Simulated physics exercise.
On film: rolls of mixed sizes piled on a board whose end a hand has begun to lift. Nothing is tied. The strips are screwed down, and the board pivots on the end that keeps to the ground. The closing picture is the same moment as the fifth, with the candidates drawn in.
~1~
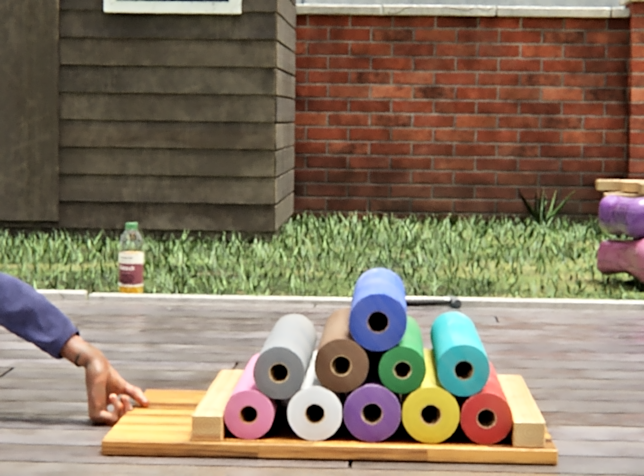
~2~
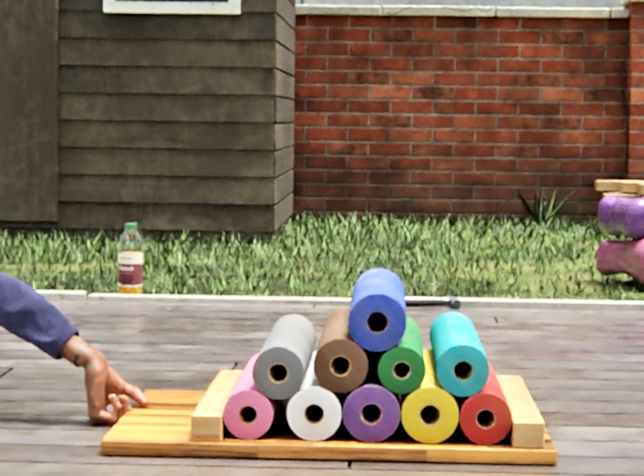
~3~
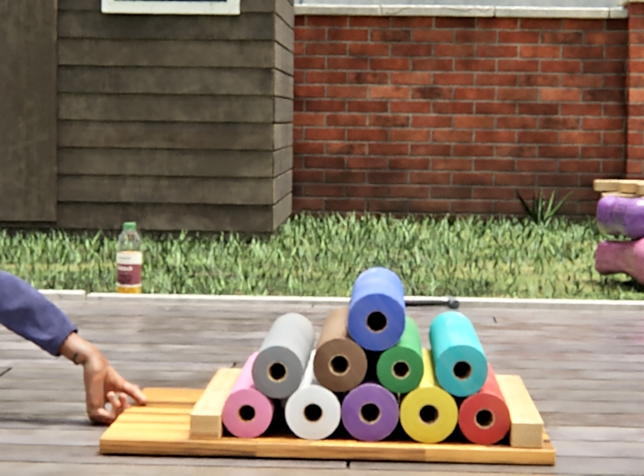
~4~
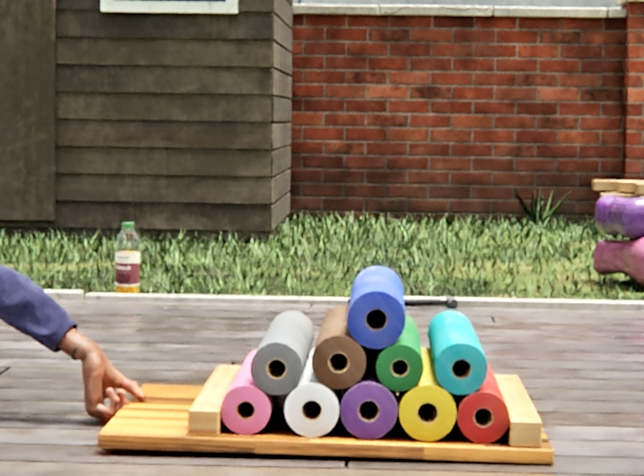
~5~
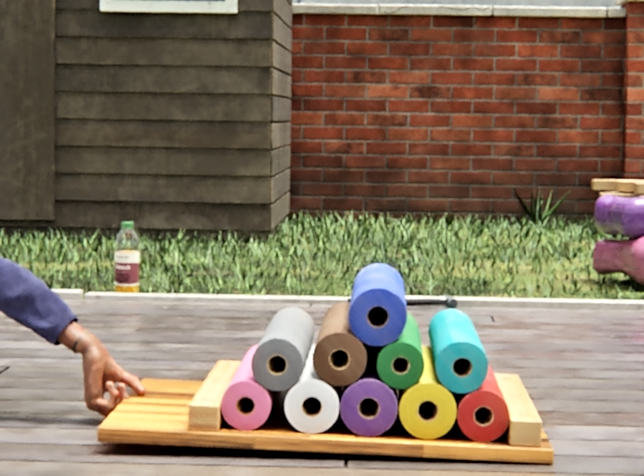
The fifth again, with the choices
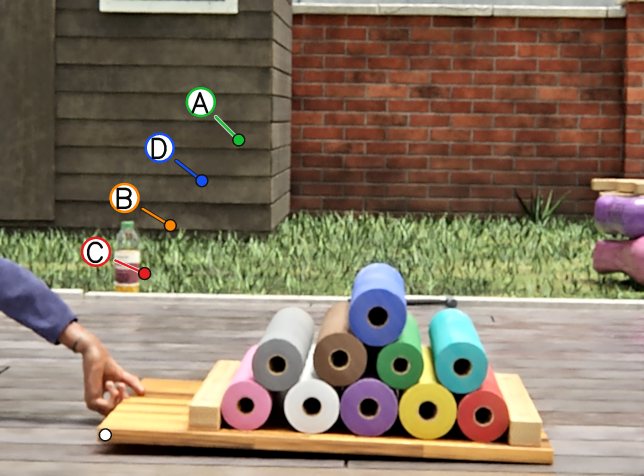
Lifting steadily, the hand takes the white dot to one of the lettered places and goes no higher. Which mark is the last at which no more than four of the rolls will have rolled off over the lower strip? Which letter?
No higher than B.
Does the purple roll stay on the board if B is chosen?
Yes.
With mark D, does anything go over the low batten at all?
Yes.
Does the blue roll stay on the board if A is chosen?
No.
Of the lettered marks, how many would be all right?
The number is two.
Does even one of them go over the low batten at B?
Yes, at B.
On the copy, A at (239, 140); B at (170, 225); C at (145, 273); D at (202, 181); the white dot at (105, 435).
On B. First, board at 17°.
Then, board at 30°.
Finally, board at 30°, two over the low batten (turquoise, blue).
By contrast, A five over the low batten; C none over the low batten; D five over the low batten.
